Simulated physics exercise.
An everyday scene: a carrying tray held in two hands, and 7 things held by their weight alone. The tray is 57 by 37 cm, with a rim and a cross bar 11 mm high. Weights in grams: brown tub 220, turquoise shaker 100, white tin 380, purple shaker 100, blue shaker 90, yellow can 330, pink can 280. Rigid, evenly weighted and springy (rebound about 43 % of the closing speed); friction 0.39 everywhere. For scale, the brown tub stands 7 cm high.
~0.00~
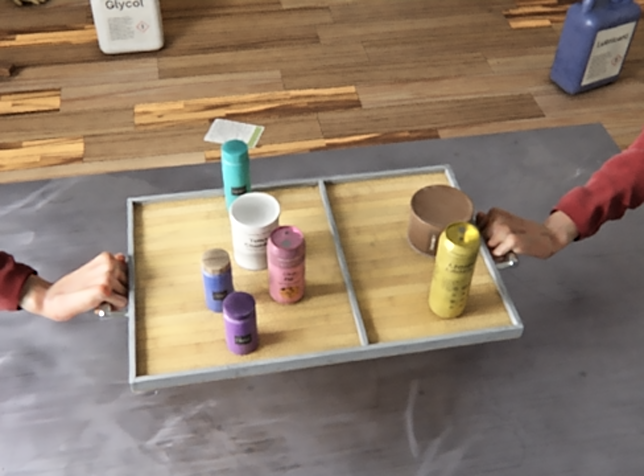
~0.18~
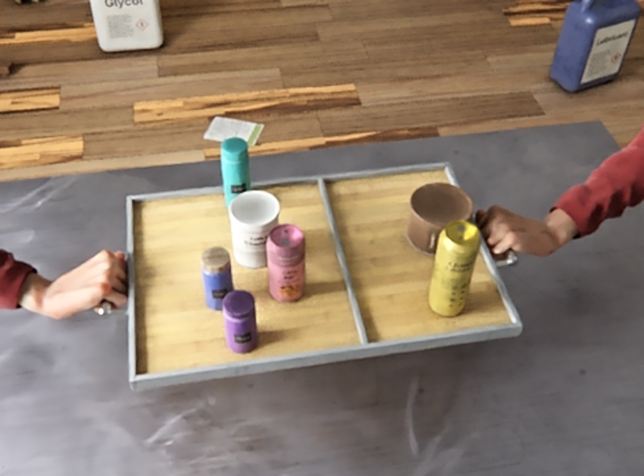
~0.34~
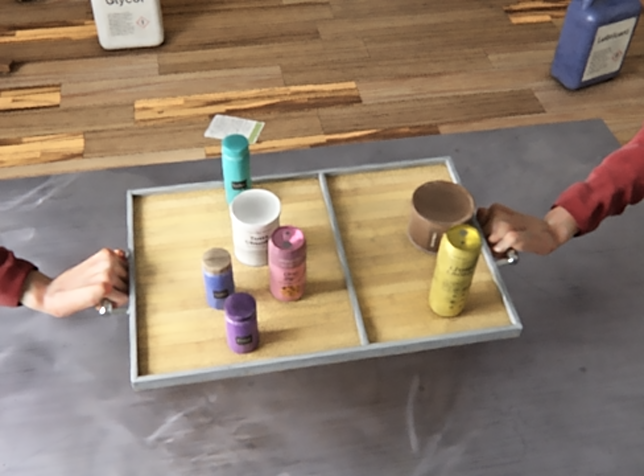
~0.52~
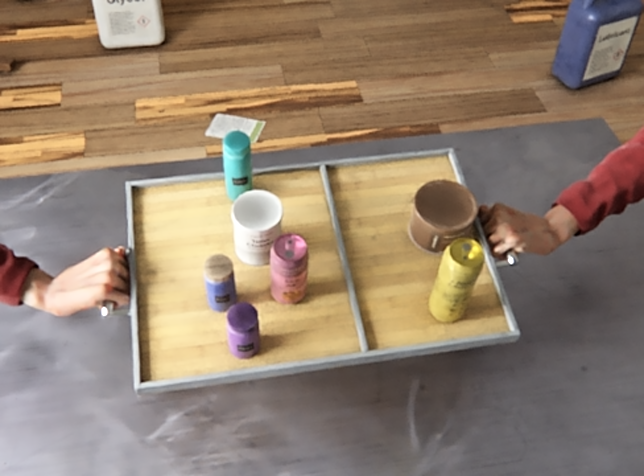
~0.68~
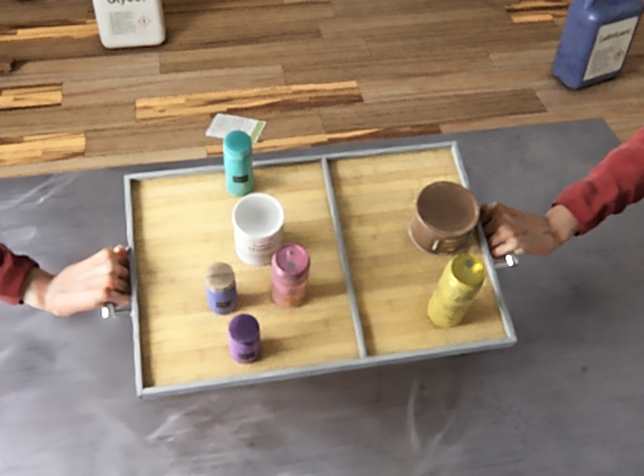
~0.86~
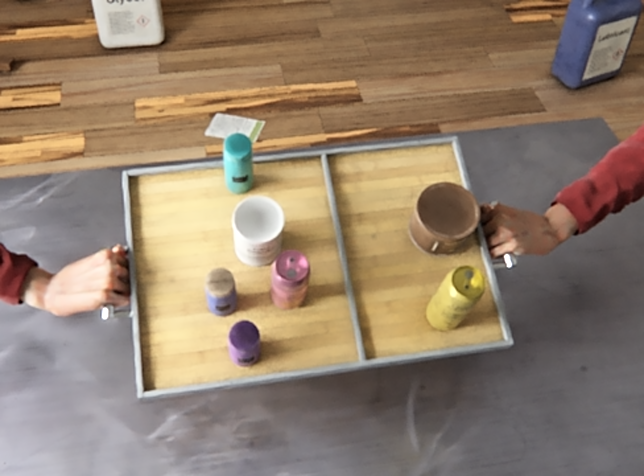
A wooden tray with a grey rim and cross bar, held by two hands above a grey table, starts level, then its near edge tilts steadily downward while the colourful containers on it stay standing in nearly the same places.
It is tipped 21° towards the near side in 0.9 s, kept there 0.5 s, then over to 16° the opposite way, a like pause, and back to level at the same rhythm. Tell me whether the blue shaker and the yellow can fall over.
The blue shaker tips over and the yellow can tips over.
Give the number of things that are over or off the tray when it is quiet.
4 of them.
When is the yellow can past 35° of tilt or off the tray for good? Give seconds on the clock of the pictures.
At about 1.2 s.
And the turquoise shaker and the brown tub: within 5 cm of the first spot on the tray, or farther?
The turquoise shaker ends elsewhere; the brown tub stays put.
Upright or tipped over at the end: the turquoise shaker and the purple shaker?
The turquoise shaker tips over; the purple shaker tips over.
After 1.76 s, tray at 15°, near edge down; yellow can now off the tray; blue shaker 40° off its base near (218, 341); turquoise shaker on its side.
After 2.26 s, tray at 14°, far edge down; purple shaker and blue shaker now off the tray; turquoise shaker on its side; white tin moved 7 cm.
In the end (4.3 s), off the tray and tipped over, purple shaker, blue shaker and yellow can; toppled on the tray, turquoise shaker; not toppled but over 5 cm from the start, white tin; the other 2 under 5 cm from the start. At the end, from the last picture's camera, blue shaker near (140, 465).
